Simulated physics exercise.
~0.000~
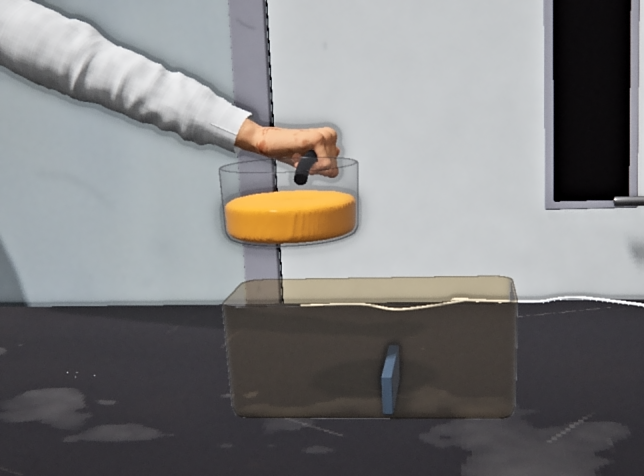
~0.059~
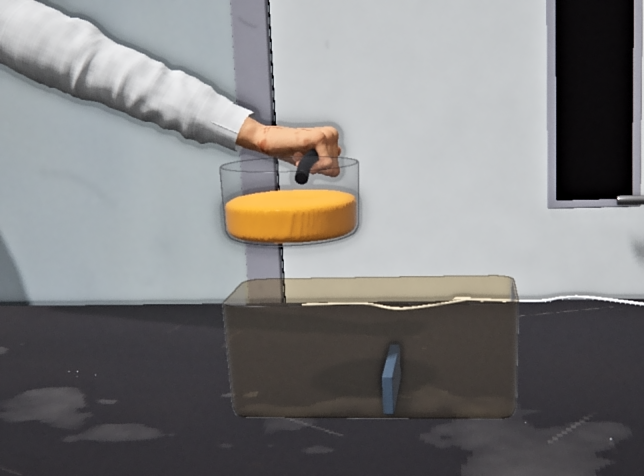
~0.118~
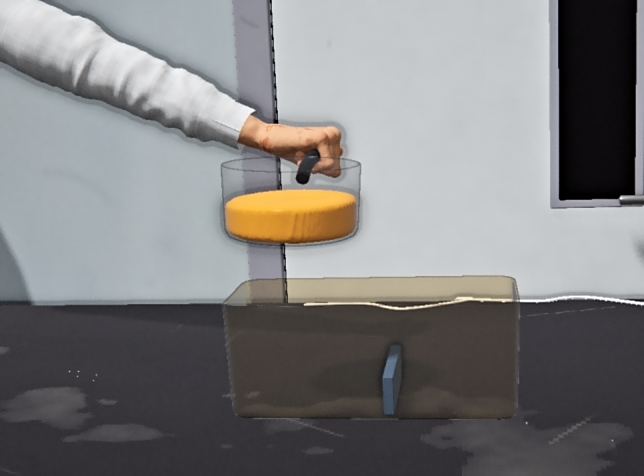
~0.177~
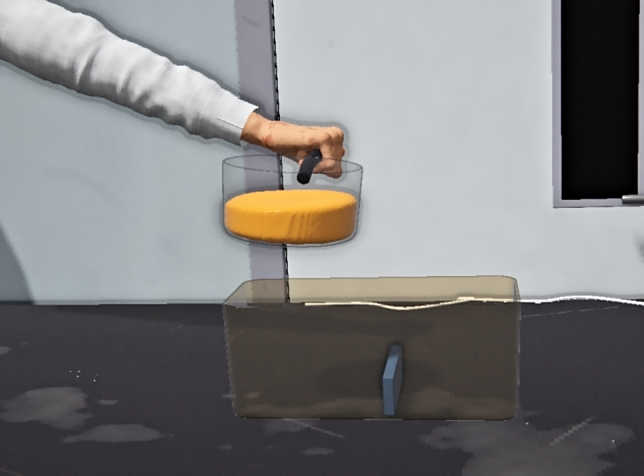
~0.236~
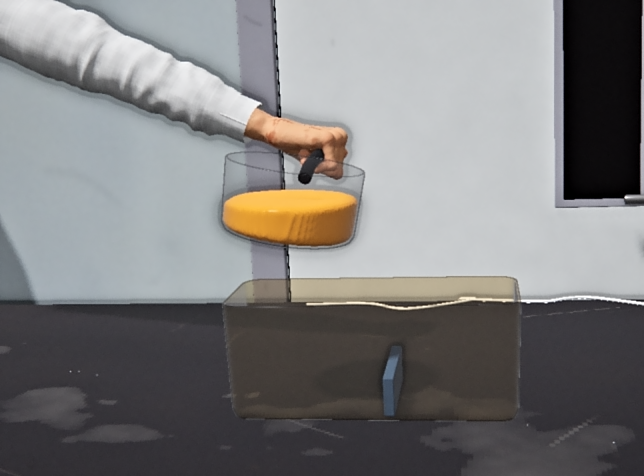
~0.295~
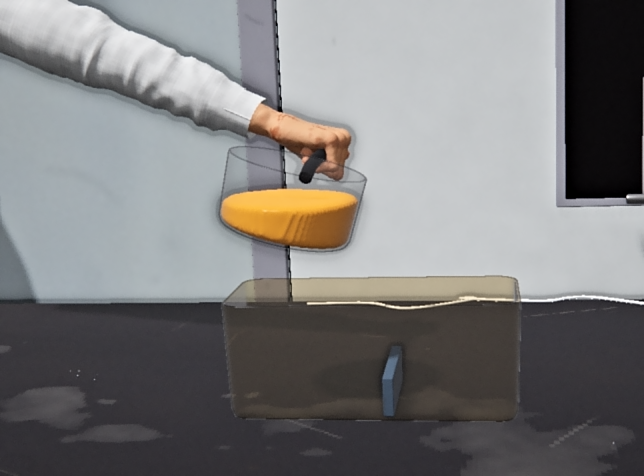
To begin with, a hand holds a clear saucepan of orange juice level above an empty, see-through long basin on a dark counter. The hand then gradually turns the saucepan rightwards, lowering its right rim into a slight lean, while the juice's surface stays level and the basin remains still.
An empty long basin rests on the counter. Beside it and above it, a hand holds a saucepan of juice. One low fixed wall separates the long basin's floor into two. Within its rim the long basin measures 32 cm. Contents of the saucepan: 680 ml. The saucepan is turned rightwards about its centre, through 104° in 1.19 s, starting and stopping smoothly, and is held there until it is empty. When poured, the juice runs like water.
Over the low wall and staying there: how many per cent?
61 out of 100.
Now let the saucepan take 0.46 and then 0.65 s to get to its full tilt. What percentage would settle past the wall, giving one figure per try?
First 35, then 45 per cent.
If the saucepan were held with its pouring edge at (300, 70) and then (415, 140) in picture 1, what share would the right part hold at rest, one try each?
Try 1: 20 %; try 2: 95 %.
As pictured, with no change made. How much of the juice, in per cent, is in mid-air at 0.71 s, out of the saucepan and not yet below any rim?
Roughly 24 percent.
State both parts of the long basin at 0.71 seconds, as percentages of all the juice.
Lab note: Left near 1, right near 7.
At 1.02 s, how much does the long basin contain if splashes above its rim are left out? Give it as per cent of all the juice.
About 76 per cent.
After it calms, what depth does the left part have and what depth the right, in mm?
I'd expect close to 12 mm on the left and close to 26 mm on the right.
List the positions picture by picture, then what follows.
It leans 0°; its right rim is at (357, 164); the juice meets the walls at (228, 202) and (355, 198); the long basin's rim runs from (233, 294) to (514, 291); the wall's top is at (390, 362), in the first frame.
It leans 1°; its right rim is at (358, 164); the juice meets the walls at (229, 201) and (357, 198), in the second frame.
It leans 3°; its right rim is at (359, 167); the juice meets the walls at (229, 201) and (357, 199), in the third frame.
It leans 6°; its right rim is at (361, 170); the juice meets the walls at (229, 200) and (356, 199), in the fourth frame.
It leans 10°; its right rim is at (363, 176); the juice meets the walls at (228, 200) and (358, 199), in the fifth frame.
It leans 15°; its right rim is at (365, 182); the juice meets the walls at (226, 198) and (359, 199), in the sixth frame.
Then, 0.71 s in, the tilt is 68° and 68 per cent is still to pour, 1 is left of the wall and 7 right of it.
Then, 1.02 s in, the tilt is 99° and 16 per cent is still to pour, 19 is left of the wall and 57 right of it.
Then, 1.34 s in, the tilt is 104° and 1 per cent is still to pour, 38 is left of the wall and 60 right of it.
Then, 1.69 s in, the tilt is 104° and 0 per cent is still to pour, 39 is left of the wall and 61 right of it.
Finally, 39 per cent lies left of the wall, 61 right of it and 0 outside.
